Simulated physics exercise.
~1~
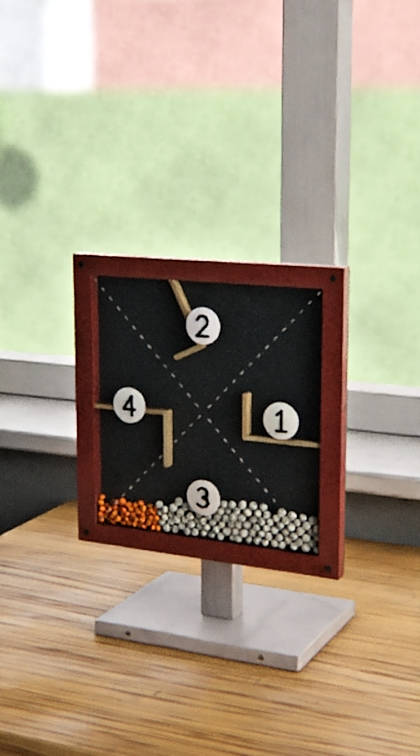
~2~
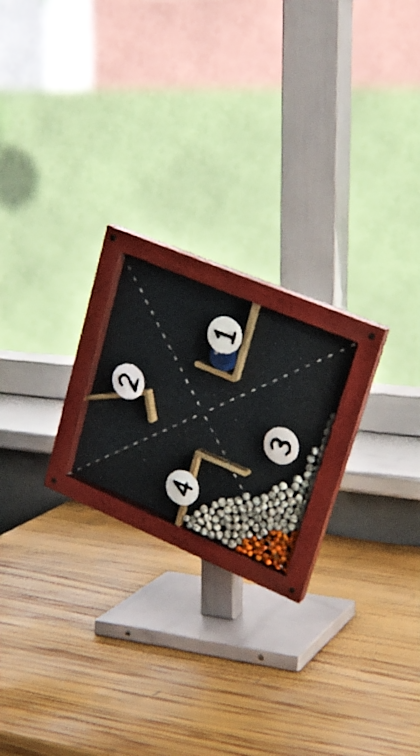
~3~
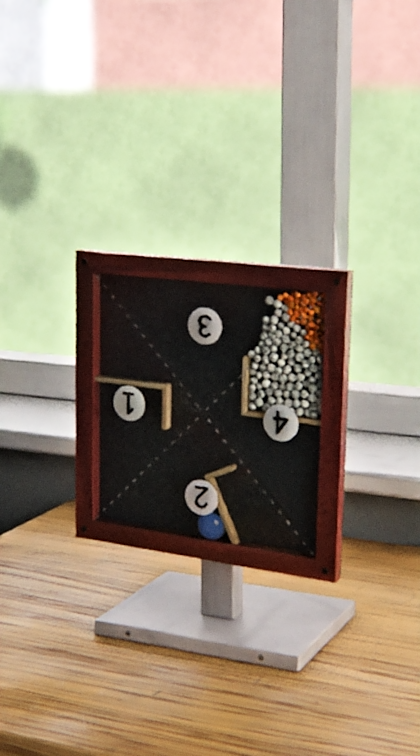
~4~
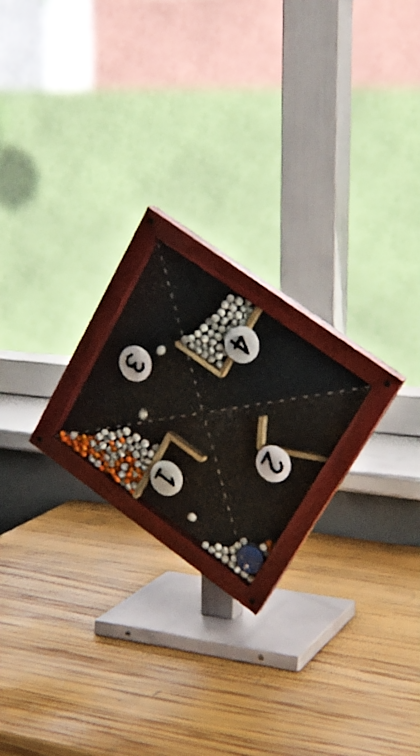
A square red-framed case of white and orange beads turned anticlockwise on its stand, tipping the beads to the right and then high up, before they spilled down left, leaving some in the upper pocket and a few beside a blue disc at the bottom.
